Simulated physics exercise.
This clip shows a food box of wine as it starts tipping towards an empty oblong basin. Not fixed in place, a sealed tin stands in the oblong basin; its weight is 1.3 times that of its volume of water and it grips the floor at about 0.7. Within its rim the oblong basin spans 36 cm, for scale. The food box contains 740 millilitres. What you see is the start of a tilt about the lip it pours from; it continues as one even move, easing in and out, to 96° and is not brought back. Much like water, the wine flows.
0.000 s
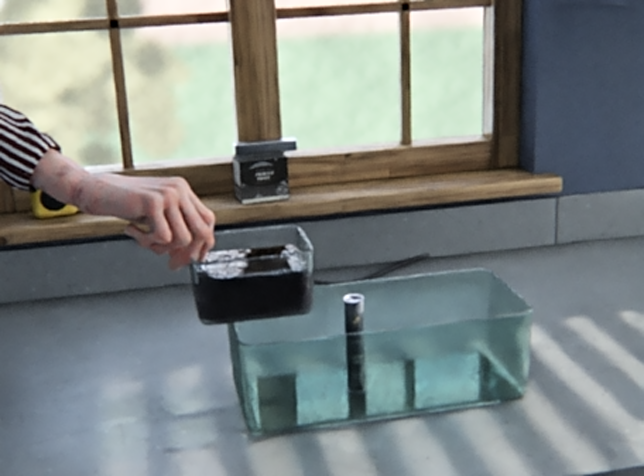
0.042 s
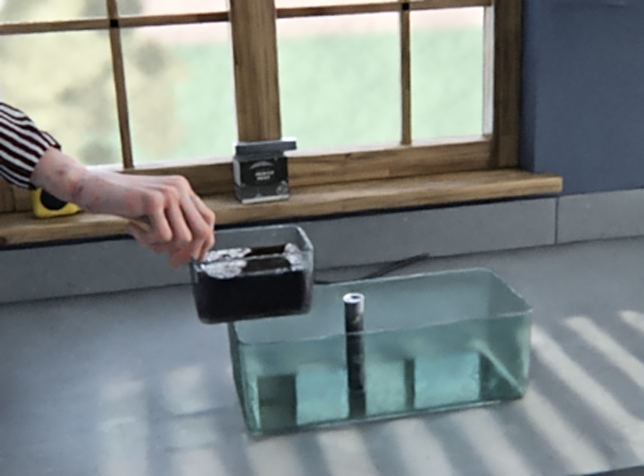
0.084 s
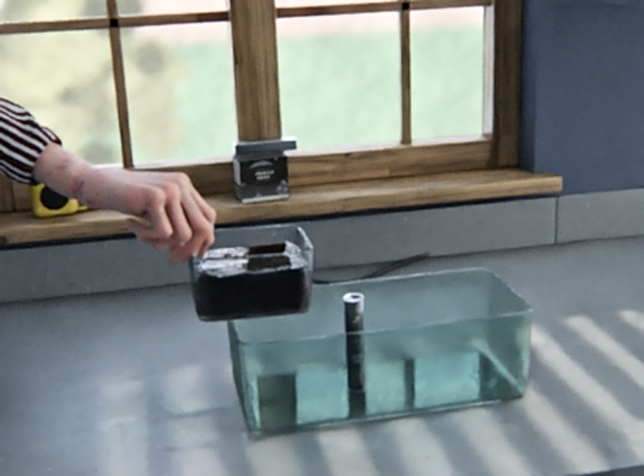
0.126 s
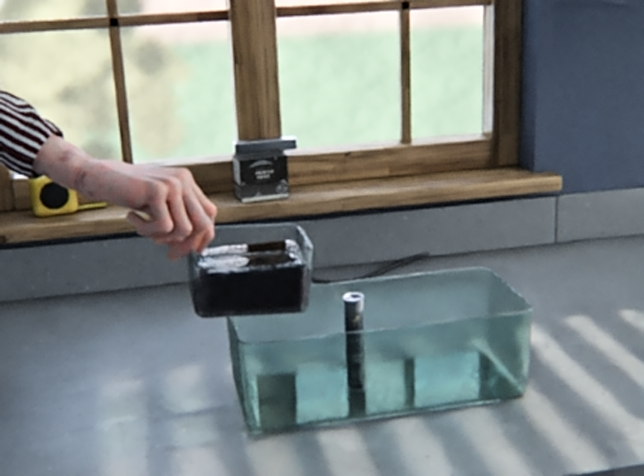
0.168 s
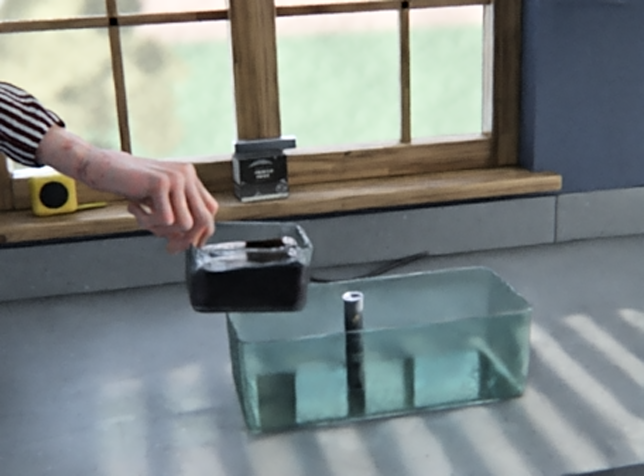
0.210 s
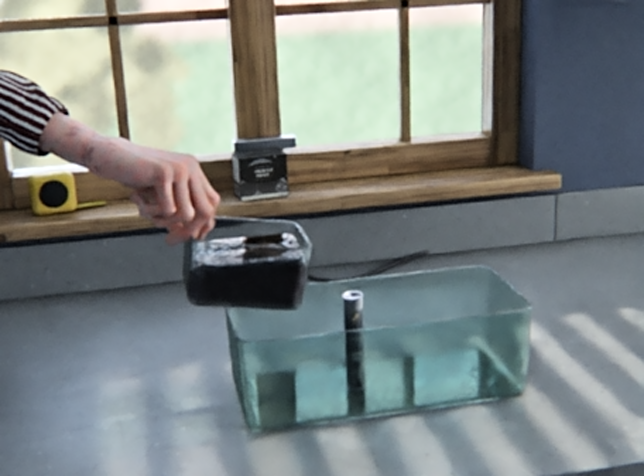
A clear box of dark liquid, held by a hand in a striped sleeve, stayed level at first, then tilted slightly to the right above a greenish glass basin near a window.
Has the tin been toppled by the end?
It's going to keep its balance.
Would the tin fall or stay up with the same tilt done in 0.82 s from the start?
Then the tin does not tip.
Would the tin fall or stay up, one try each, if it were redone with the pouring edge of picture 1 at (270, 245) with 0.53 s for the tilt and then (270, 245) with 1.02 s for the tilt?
First it tips over; then it tips over.
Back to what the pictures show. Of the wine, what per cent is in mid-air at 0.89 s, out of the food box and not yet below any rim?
Something like 16 per cent is in the air then.
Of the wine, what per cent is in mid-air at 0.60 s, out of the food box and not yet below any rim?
It comes to about 24 percent.
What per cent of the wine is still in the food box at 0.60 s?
Close to 72 percent of the liquid remains at that time.
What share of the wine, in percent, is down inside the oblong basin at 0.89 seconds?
Reading: Approx. 66 %.
Then, 0.60 s in, the tilt is 62° and 72 per cent is still to pour; the tin stands where it began.
Then, 0.89 s in, the tilt is 92° and 17 per cent is still to pour; the tin stands where it began.
Then, 1.19 s in, the tilt is 96° and 3 per cent is still to pour; the tin stands where it began.
Then, 1.52 s in, the tilt is 96° and 0 per cent is still to pour; the tin stands where it began.
Finally, the tin stands where it began.
